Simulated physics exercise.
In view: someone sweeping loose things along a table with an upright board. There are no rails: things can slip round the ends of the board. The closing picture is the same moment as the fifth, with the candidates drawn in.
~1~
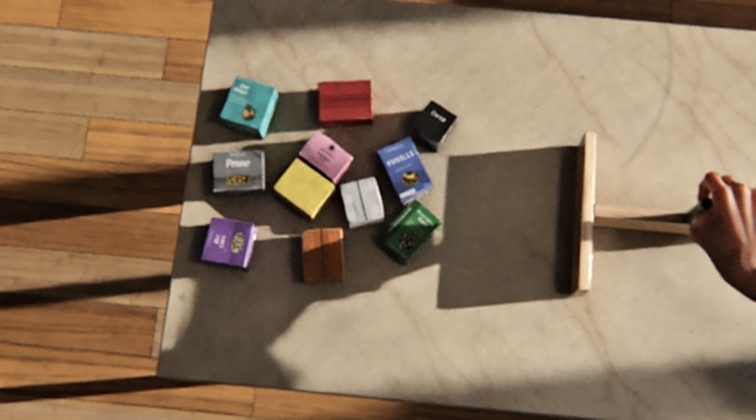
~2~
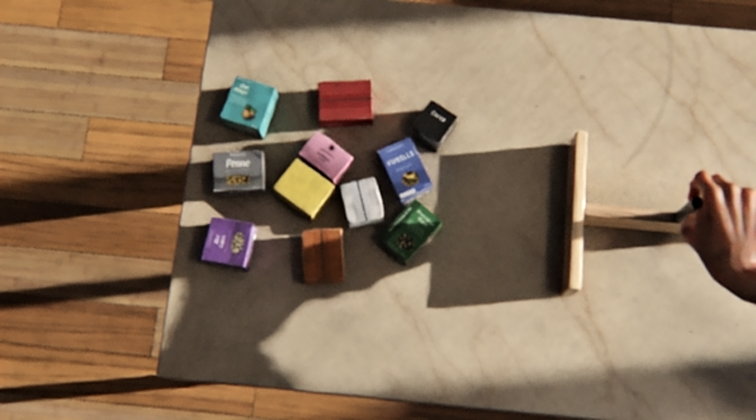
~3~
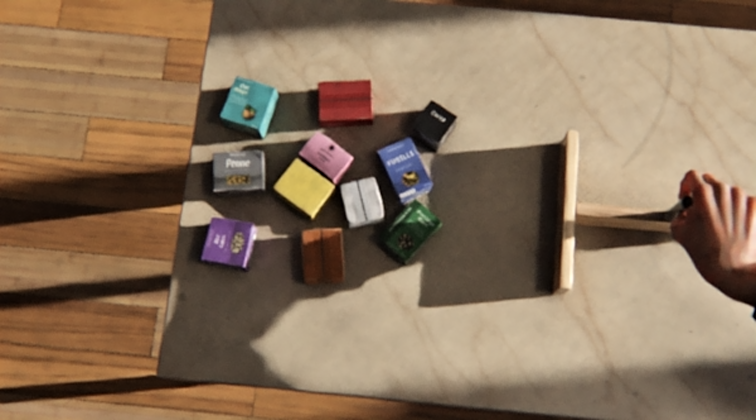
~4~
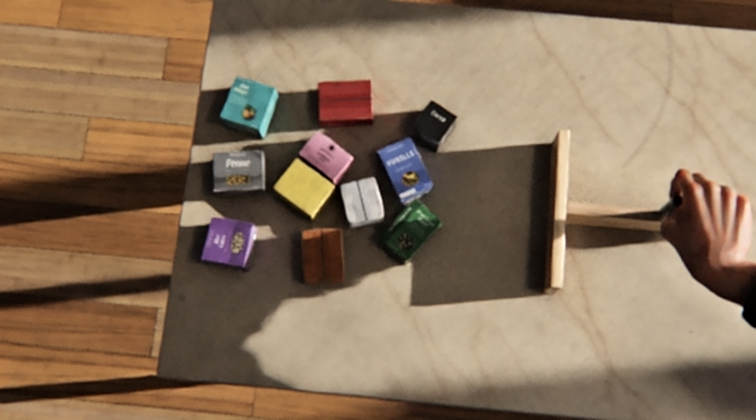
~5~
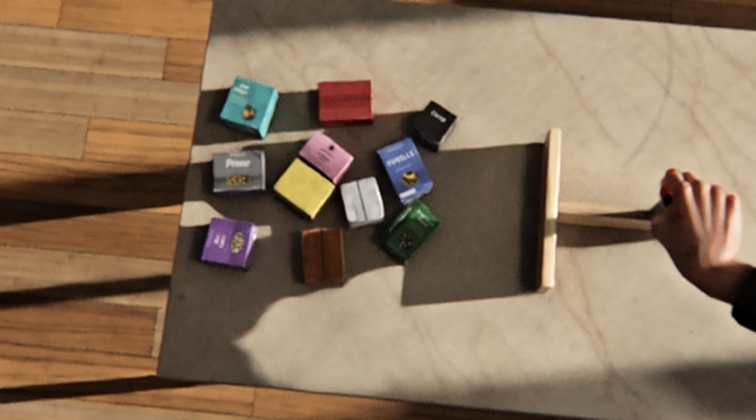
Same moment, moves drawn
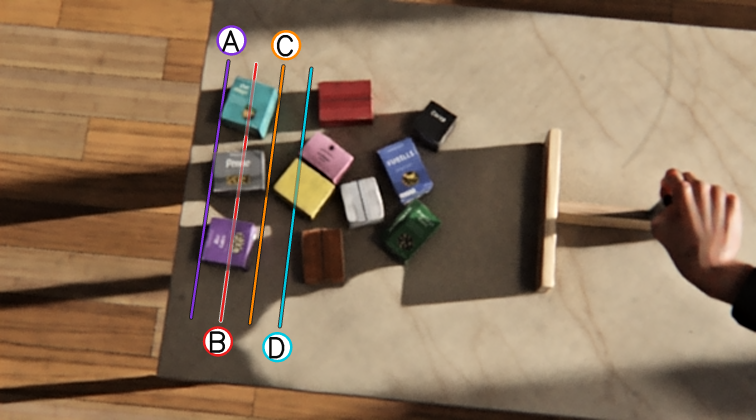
A hand slides an upright wooden board slightly left across the table toward small colourful boxes.
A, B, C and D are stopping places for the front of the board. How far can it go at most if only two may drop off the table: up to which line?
It should halt at D.
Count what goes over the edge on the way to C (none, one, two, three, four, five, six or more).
By then, three.
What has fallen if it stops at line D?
The grey packet goes over.
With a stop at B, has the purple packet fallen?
Yes.
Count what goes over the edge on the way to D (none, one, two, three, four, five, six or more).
One.
On the marked copy, A at (210, 185); B at (239, 188); C at (267, 190); D at (296, 193).
Taking D. A third of the way, board (460, 197); grey packet (240, 174); purple packet (230, 244).
Two thirds of the way, board (367, 189); grey packet (213, 173); yellow block (259, 194).
When it is over, board (298, 183); grey packet over the edge; yellow block (196, 195); one fallen.
As for the rest, A drops six; B drops five; C drops three.
